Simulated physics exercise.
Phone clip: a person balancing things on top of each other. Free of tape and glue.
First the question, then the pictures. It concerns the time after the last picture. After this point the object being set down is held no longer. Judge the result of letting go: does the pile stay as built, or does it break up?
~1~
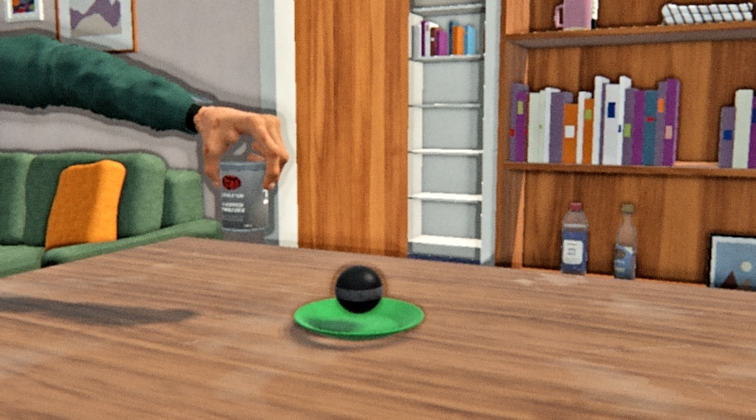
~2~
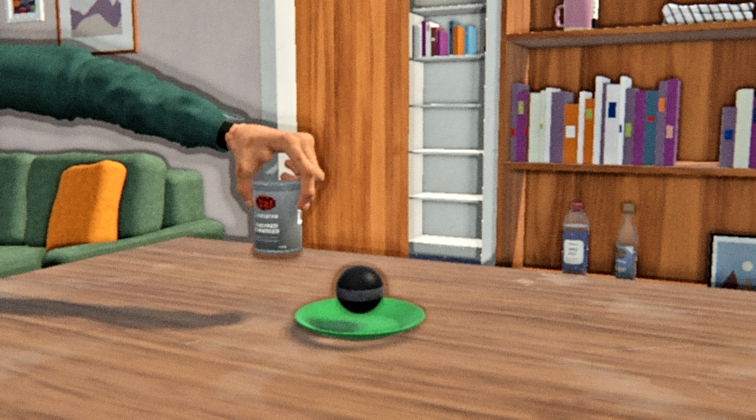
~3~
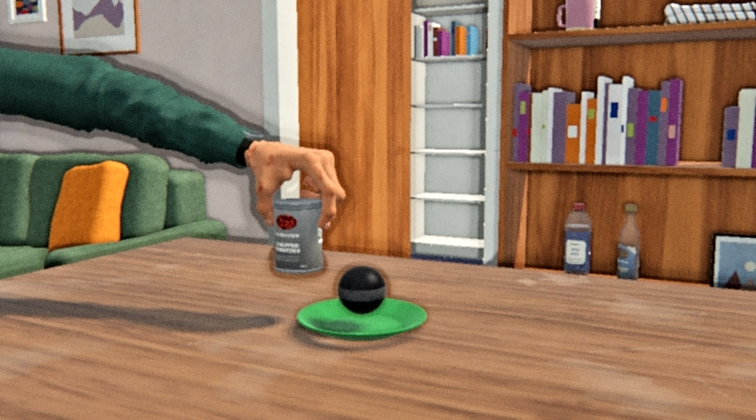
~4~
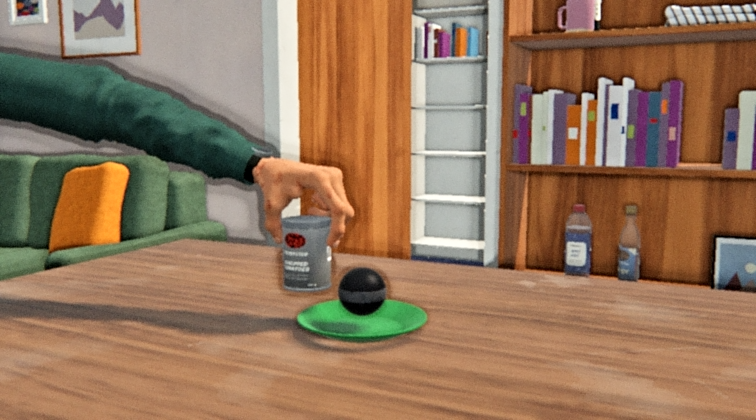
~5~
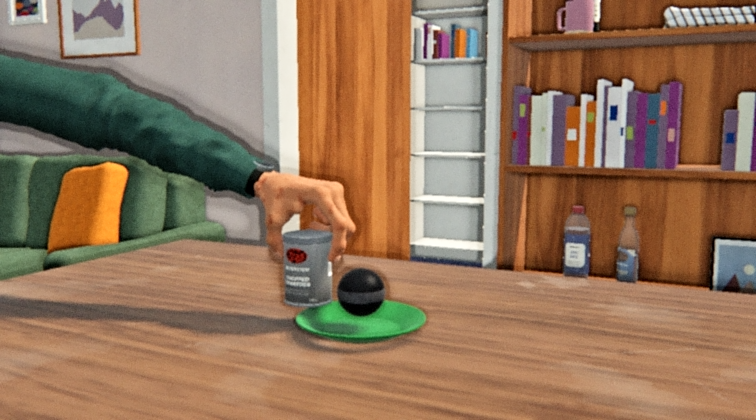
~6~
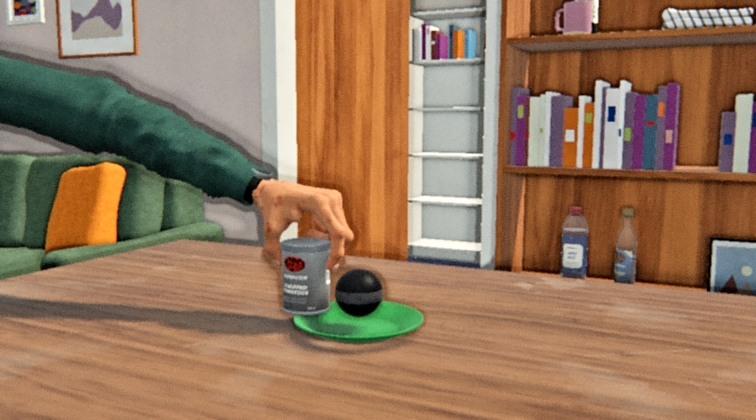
Basically the pile is secure.
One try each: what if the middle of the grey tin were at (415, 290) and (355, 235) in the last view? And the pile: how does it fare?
Case A: It does not fall; case B: It comes down.
Then, 0.90 s past the last view, nothing moves.
Then, 2.00 s past the last view, grey tin resting near (306, 276).
Finally, all 3 still in place. Final places as the last picture's camera would see them, grey tin near (306, 276). The pile stays up.
